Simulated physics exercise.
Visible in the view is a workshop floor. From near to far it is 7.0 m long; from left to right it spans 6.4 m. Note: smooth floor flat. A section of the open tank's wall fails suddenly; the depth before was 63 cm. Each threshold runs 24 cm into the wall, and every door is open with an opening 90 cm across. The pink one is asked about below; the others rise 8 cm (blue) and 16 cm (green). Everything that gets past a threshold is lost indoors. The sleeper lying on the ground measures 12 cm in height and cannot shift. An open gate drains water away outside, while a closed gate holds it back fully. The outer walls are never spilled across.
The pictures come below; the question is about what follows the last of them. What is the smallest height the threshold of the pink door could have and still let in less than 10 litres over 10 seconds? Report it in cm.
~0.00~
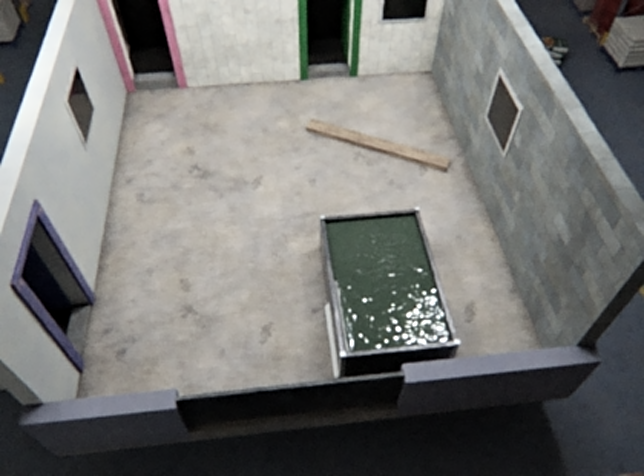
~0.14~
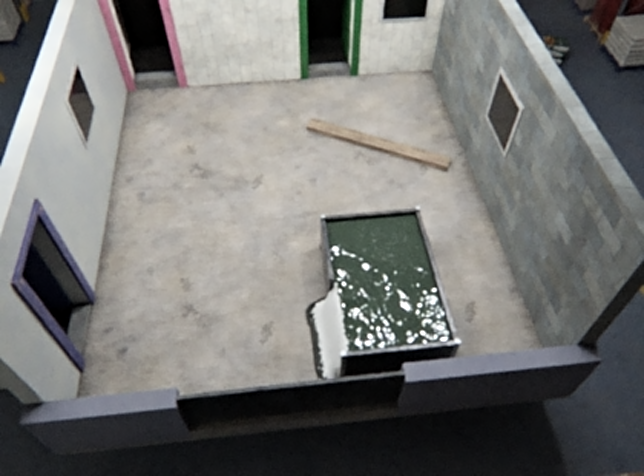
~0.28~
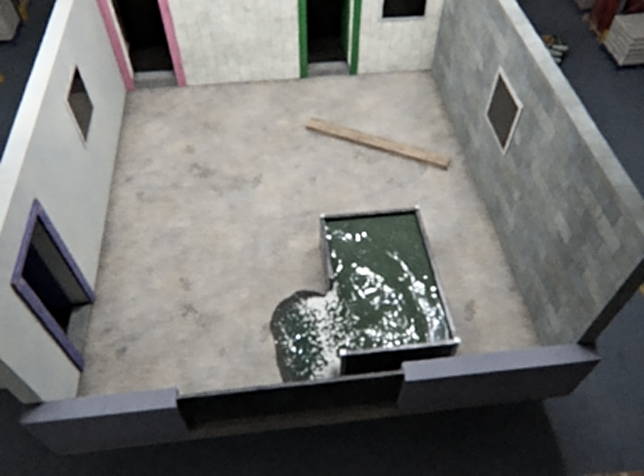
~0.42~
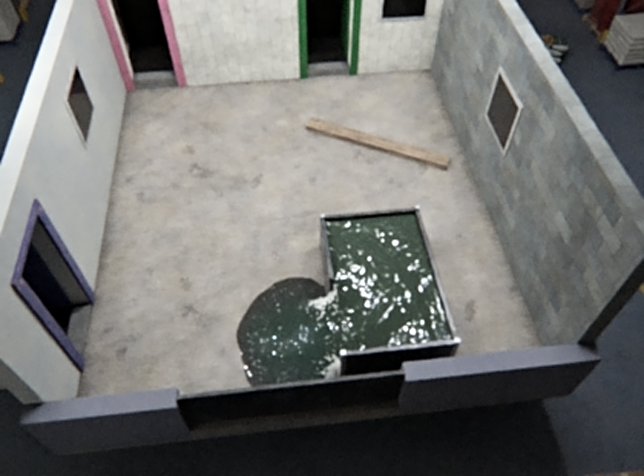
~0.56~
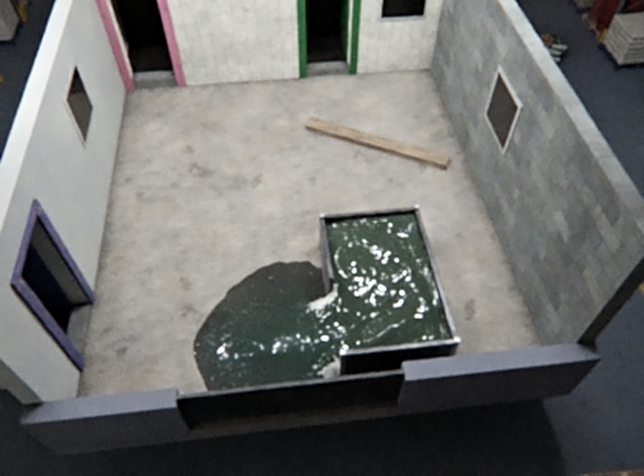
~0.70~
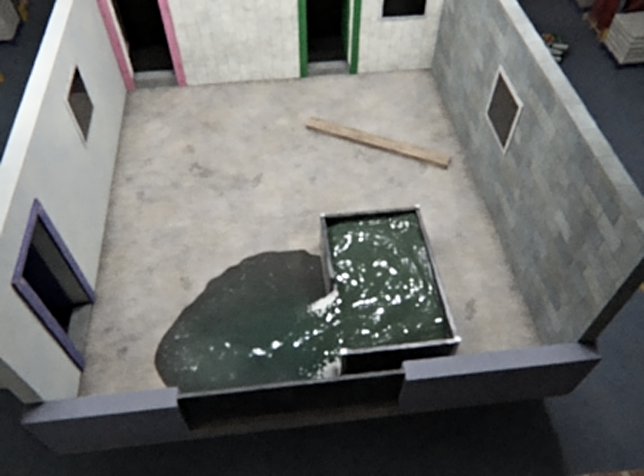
About 13.5 cm.
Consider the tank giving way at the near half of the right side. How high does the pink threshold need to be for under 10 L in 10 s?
Then 8.0 cm.
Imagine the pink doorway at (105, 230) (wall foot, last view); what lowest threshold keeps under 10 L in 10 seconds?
It needs roughly 7.5 cm.
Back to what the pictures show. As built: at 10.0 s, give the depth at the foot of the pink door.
9.0 cm.
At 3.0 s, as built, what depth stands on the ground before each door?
Depth at blue 23 cm, at pink 0 cm, at green 0 cm.
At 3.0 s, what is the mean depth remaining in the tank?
Roughly 23 cm.
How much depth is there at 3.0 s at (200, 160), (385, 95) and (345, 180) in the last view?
Roughly 0, then 0, then 0 cm.
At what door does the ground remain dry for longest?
Answer: Green door.
After 1.4 s water covers 20 % of the floor, deepest (43 cm) near (74, 425); it has not reached the pink door.
After 3.0 s water covers 30 % of the floor, deepest (28 cm) near (93, 305); it has not reached the pink door.
After 10.0 s water covers 75 % of the floor, deepest (10 cm) near (431, 77); 9 cm at the pink door, 0 litres in over its 22 cm threshold.
At the pink door as built, the water arrived by 4.4 s and peaked near 18 cm at 4.8 s.
With a threshold of 12 cm, 18 litres would have come in within the 10 s; with 16.5 cm, 1 litre. So under 10 litres takes about 13.5 cm.
